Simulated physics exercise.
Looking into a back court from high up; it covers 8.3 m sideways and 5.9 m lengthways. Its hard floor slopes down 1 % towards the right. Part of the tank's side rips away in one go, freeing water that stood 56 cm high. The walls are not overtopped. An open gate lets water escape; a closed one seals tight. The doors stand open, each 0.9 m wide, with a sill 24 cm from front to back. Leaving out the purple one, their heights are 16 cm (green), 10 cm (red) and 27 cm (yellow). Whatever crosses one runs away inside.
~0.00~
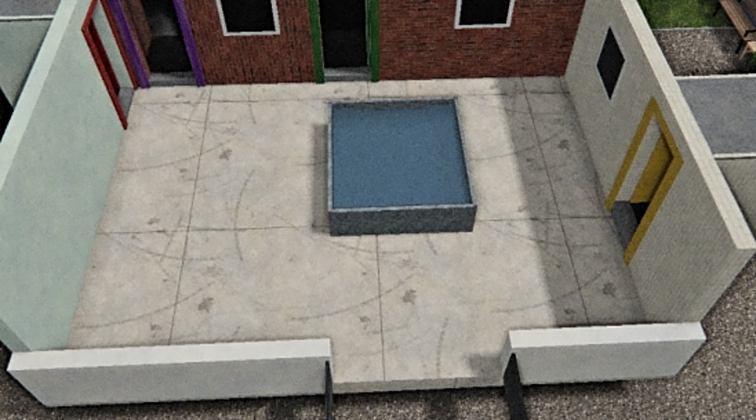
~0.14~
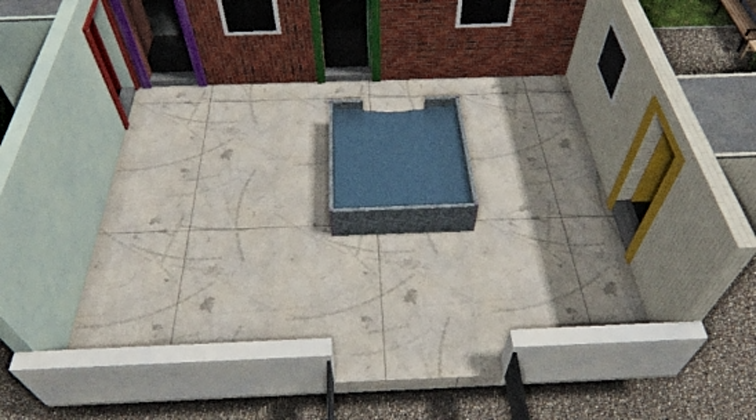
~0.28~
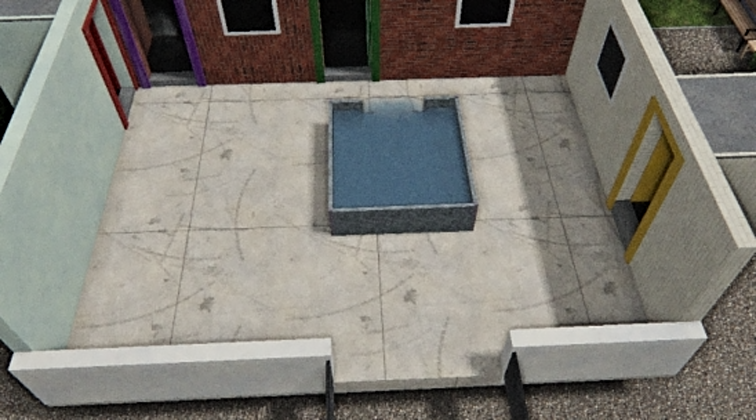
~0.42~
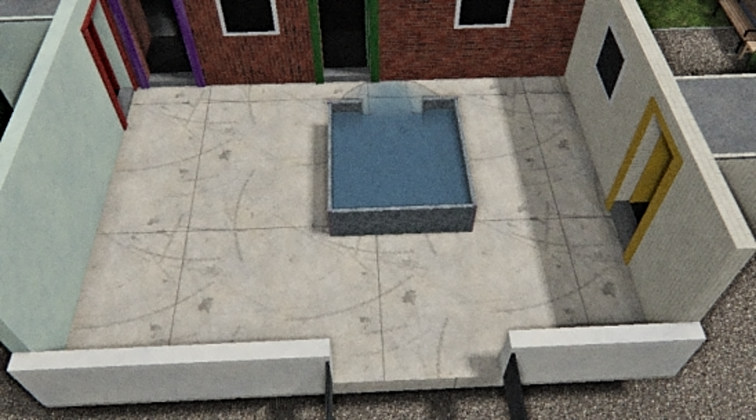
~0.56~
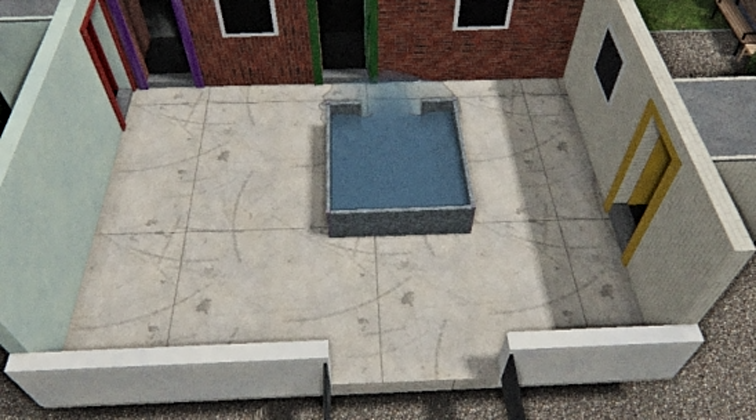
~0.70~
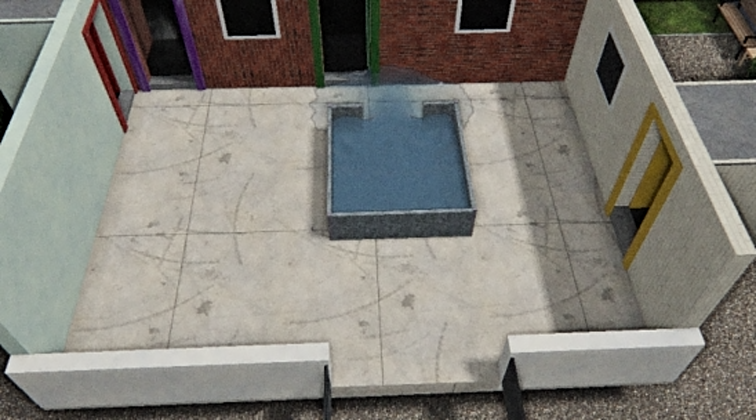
At the start, a low rectangular tank of blue water stands whole in a pale walled court with open coloured doorways. A section of its far side breaks away, and a thin, clear sheet of water pours out through the gap, fanning across the floor towards the brick wall and spreading to both sides.
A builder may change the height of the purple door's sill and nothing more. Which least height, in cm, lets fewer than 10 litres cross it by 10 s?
Some 7 cm above the ground.
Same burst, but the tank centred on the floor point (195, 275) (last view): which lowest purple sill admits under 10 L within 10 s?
About 22 cm.
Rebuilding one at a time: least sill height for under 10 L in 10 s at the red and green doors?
About 12.0 cm at red and 30 cm at green.
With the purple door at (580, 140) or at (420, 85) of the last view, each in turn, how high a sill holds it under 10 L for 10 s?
Roughly 13.5 and 34 cm.
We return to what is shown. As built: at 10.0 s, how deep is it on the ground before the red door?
About 4.5 cm.
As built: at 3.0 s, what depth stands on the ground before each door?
Depths in cm: Green 22, red 15, yellow 1, purple 3.
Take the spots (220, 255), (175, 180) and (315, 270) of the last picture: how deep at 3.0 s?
In that order: 0, 1 and 0 cm.
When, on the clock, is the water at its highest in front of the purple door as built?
Near 8.0 s.
After 1.4 s water covers 10 % of the floor, deepest (40 cm) near (390, 89); it has not reached the purple door.
After 3.0 s water covers 35 % of the floor, deepest (30 cm) near (390, 89); 3 cm at the purple door, 0 litres in over its 15 cm sill.
After 10.0 s water covers 95 % of the floor, deepest (11 cm) near (649, 335); 6 cm at the purple door, 0 litres in over its 15 cm sill.
At the purple door as built, the water arrived by 2.2 s and peaked near 8 cm at 7.8 s.
With a sill of 6.5 cm, 14 litres would have come in within the 10 s; with 8.5 cm, 4 litres. So under 10 litres takes about 7 cm.
